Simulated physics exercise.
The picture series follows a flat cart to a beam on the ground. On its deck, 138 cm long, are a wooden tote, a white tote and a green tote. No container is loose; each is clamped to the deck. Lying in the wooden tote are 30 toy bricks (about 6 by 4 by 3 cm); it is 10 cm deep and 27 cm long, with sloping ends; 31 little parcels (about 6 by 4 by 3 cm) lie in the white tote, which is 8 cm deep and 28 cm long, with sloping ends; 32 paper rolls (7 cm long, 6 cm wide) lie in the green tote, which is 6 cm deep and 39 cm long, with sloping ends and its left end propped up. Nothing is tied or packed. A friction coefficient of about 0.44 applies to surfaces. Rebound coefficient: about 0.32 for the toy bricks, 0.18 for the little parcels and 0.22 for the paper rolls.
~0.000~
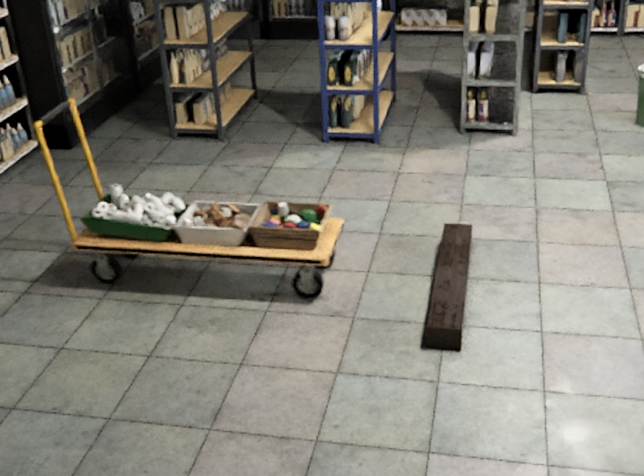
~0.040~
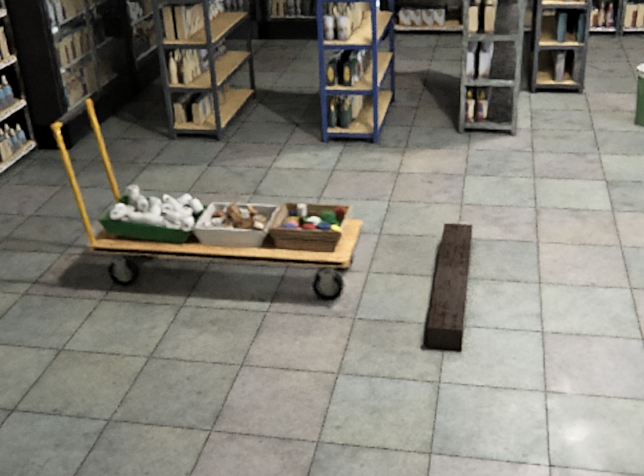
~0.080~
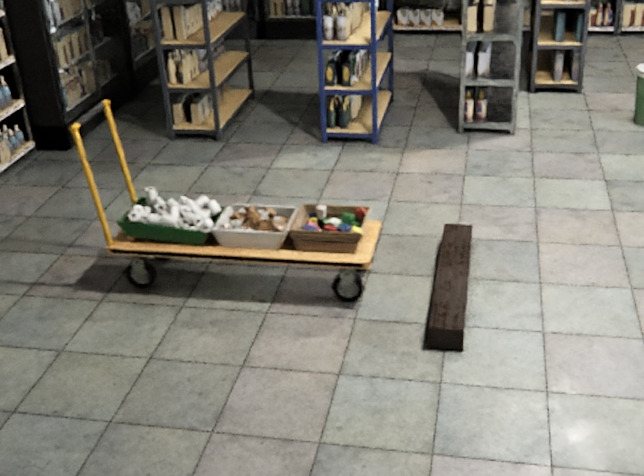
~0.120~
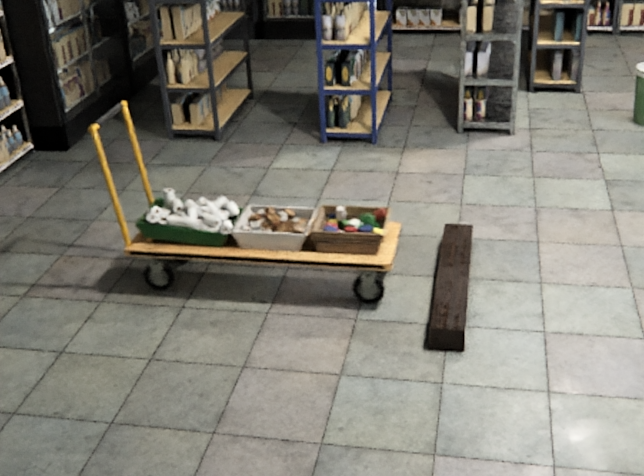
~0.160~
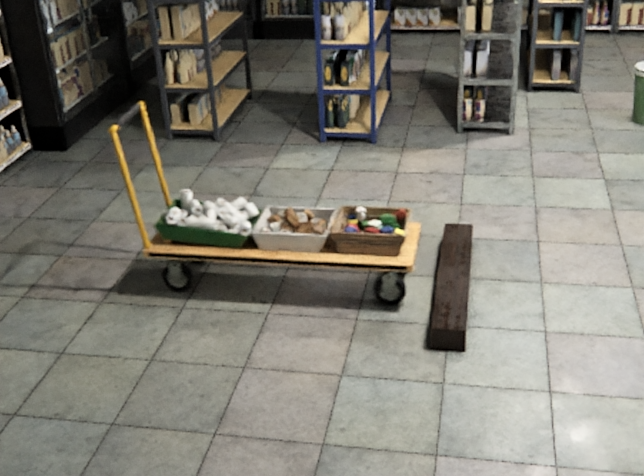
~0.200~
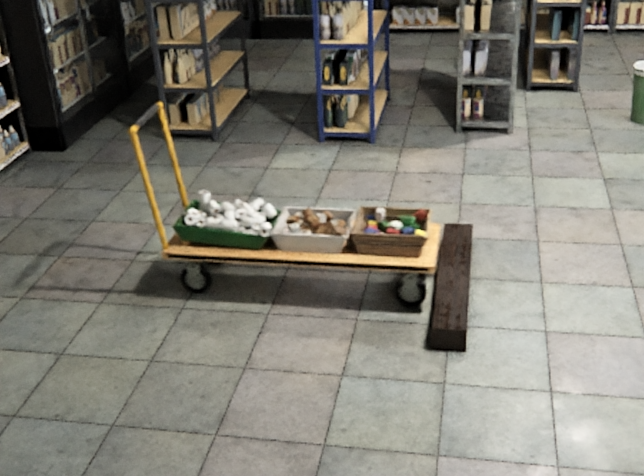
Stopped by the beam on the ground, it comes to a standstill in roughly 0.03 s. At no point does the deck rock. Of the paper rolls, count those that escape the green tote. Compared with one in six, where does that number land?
The overboard fraction overshoots one sixth.
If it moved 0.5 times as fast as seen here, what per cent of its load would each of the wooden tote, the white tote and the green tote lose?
Then the wooden tote sheds 0 per cent, the white tote 0 per cent, and the green tote 10 per cent.
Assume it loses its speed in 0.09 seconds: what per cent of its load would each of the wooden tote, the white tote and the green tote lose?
Result - wooden tote: 0 percent, white tote: 10 percent, green tote: 40 percent.
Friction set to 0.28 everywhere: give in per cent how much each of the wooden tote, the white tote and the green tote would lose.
Wooden tote 0%, white tote 20%, green tote 40%.
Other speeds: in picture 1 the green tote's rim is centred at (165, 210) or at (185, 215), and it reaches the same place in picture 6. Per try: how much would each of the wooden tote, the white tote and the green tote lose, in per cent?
Try by try, the wooden tote would lose 0 then 0 per cent, the white tote 0 then 0 per cent, and the green tote 20 then 10 per cent.
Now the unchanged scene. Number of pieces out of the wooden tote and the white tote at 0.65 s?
Roughly - wooden tote: 6; white tote: 2.
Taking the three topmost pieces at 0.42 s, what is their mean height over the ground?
Around 50 centimetres.
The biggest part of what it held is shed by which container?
The green tote.
After 0.20 s, contact.
After 0.30 s, the wooden tote has all 30, the white tote has all 31 and the green tote is down by 3 of 32.
After 0.42 s, the wooden tote is down by 2 of 30, the white tote is down by 2 of 31 and the green tote is down by 11 of 32.
After 0.65 s, the wooden tote is down by 6 of 30, the white tote is down by 2 of 31 and the green tote is down by 16 of 32.
Outcome (at 1.16 s), the wooden tote is down by 6 of 30, the white tote is down by 2 of 31 and the green tote is down by 17 of 32. Asked share, 17 of 32, 53 per cent.
